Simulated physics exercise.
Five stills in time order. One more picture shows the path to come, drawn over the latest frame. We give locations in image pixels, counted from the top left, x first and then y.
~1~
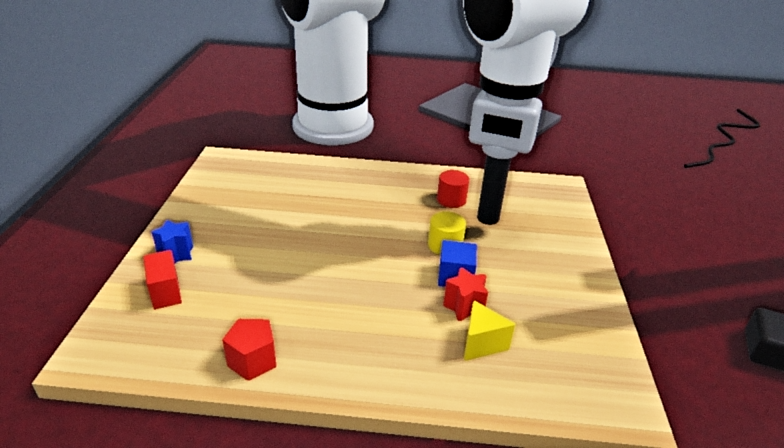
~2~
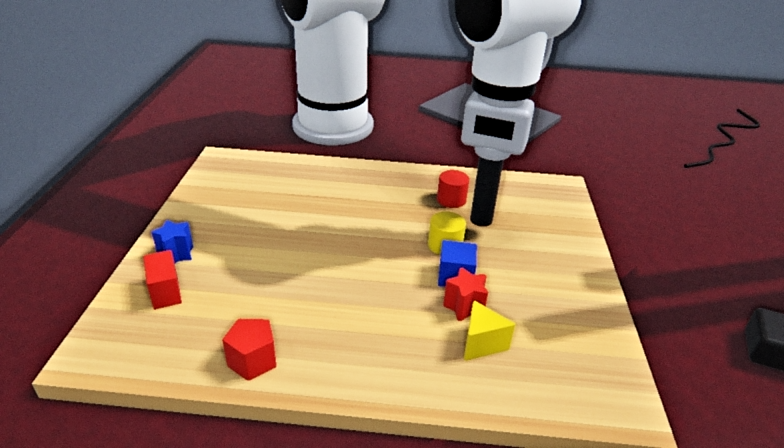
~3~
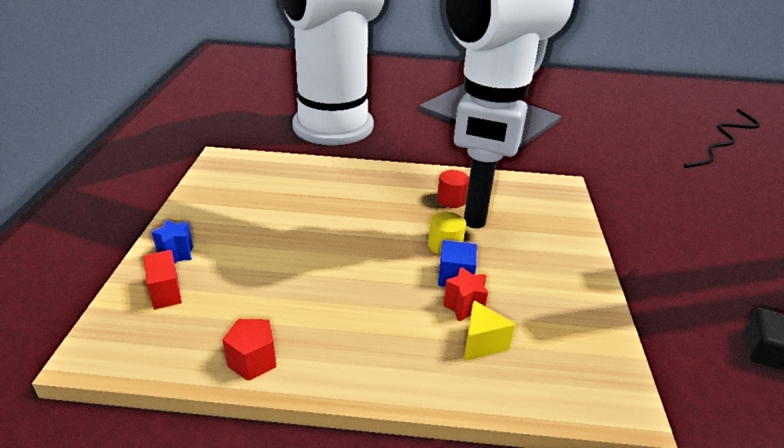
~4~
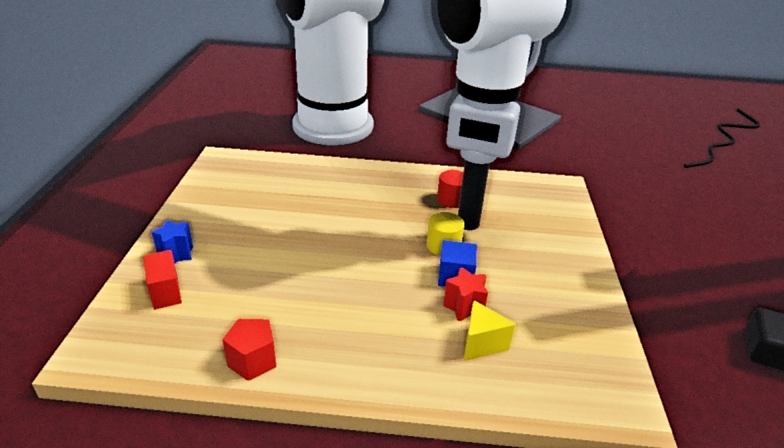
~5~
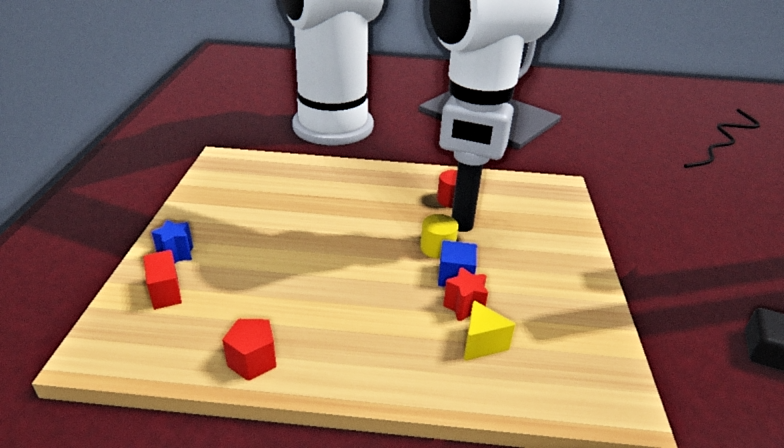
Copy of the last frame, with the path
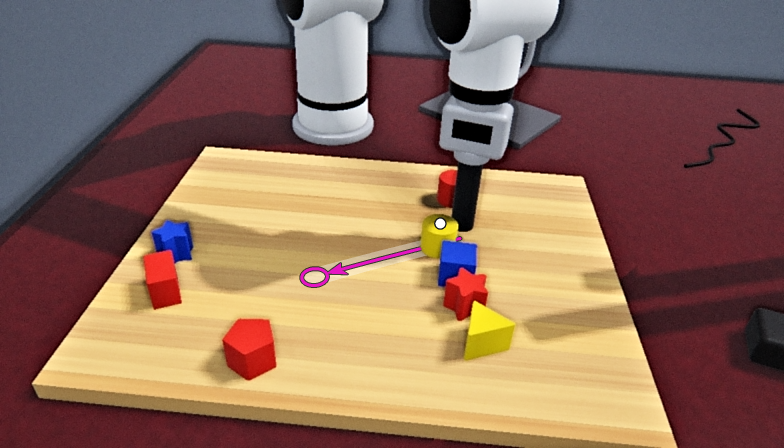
On a wooden board atop a dark red table, a white robot arm holds a black bar upright beside a column of small red, yellow and blue blocks. The bar slides slowly left while the blocks stay still, then the yellow disc shifts slightly left beside it, the other blocks unmoved.
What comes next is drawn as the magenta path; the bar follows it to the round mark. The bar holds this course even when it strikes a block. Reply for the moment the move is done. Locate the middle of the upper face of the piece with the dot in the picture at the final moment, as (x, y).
Close to (361, 262).
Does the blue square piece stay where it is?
The answer is yes.
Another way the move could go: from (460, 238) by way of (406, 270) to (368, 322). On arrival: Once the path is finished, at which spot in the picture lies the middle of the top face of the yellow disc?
Its top middle will sit at (360, 253).
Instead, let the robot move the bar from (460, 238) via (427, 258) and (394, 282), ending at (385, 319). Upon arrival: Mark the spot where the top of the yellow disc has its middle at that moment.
It will end up at (365, 249).
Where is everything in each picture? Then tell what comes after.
Bar's lower end (488, 219); yellow disc (448, 221); blue square piece (459, 252), in the first picture.
Bar (481, 221); blocks still, in the second picture.
Bar (475, 222); blocks still, in the third picture.
Bar (468, 224); yellow disc (447, 221), in the fourth picture.
Bar (462, 226); yellow disc (440, 224); blue square piece (459, 252), in the fifth picture.
Drawn move, from (460, 238) to (315, 277); the dot is on the yellow disc.
The first path, step by step. One third of the way, bar (414, 238); yellow disc (397, 241).
Two thirds of the way, bar (365, 250); yellow disc (367, 259).
At the end, bar (314, 264); yellow disc (361, 262); blue square piece still.
